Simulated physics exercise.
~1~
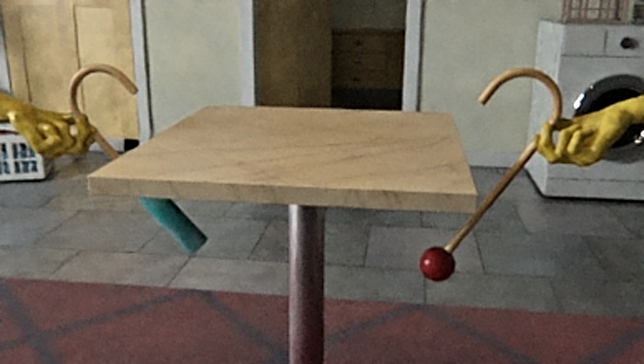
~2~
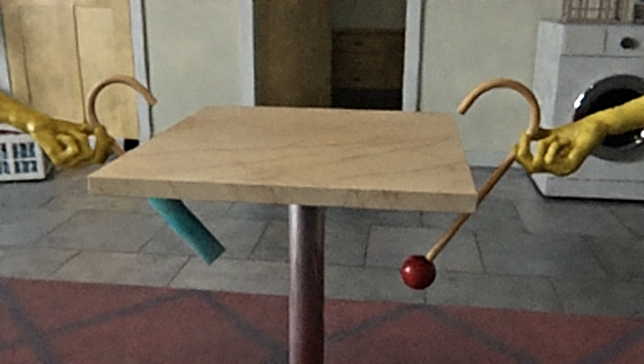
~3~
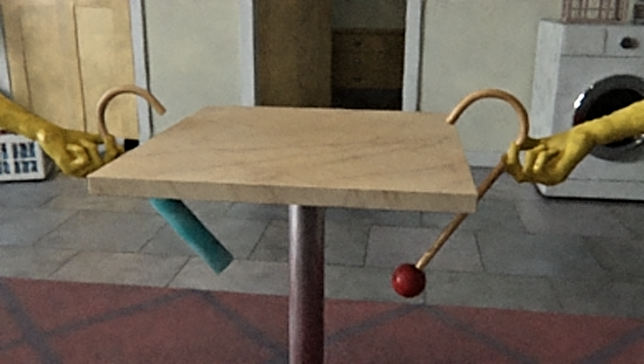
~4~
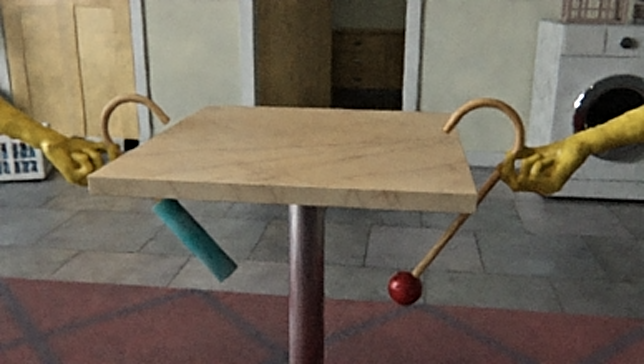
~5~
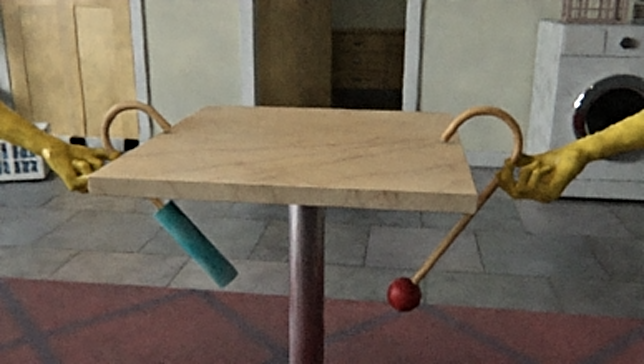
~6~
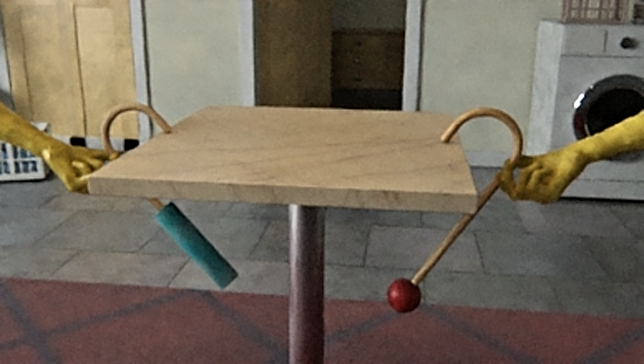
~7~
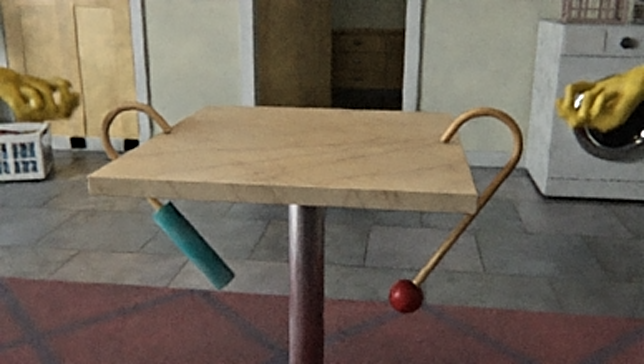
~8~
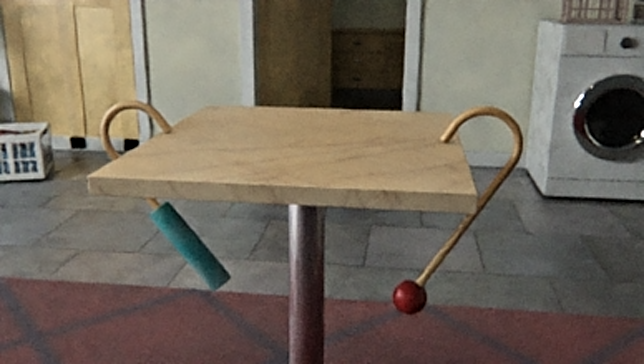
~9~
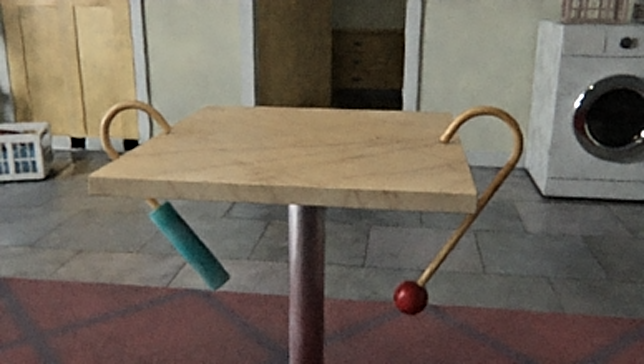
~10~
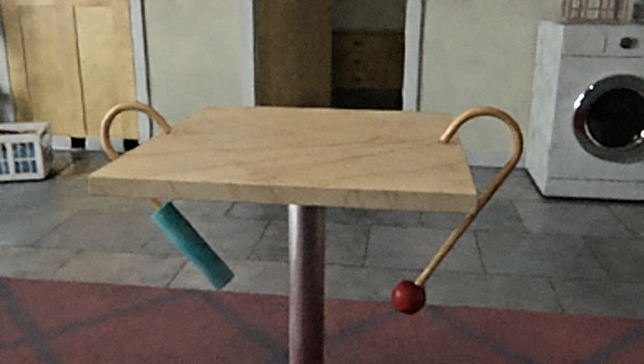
Yellow-gloved hands hooking a turquoise-ended cane and a red-tipped cane over opposite table edges, then withdrawing as both stay hanging.
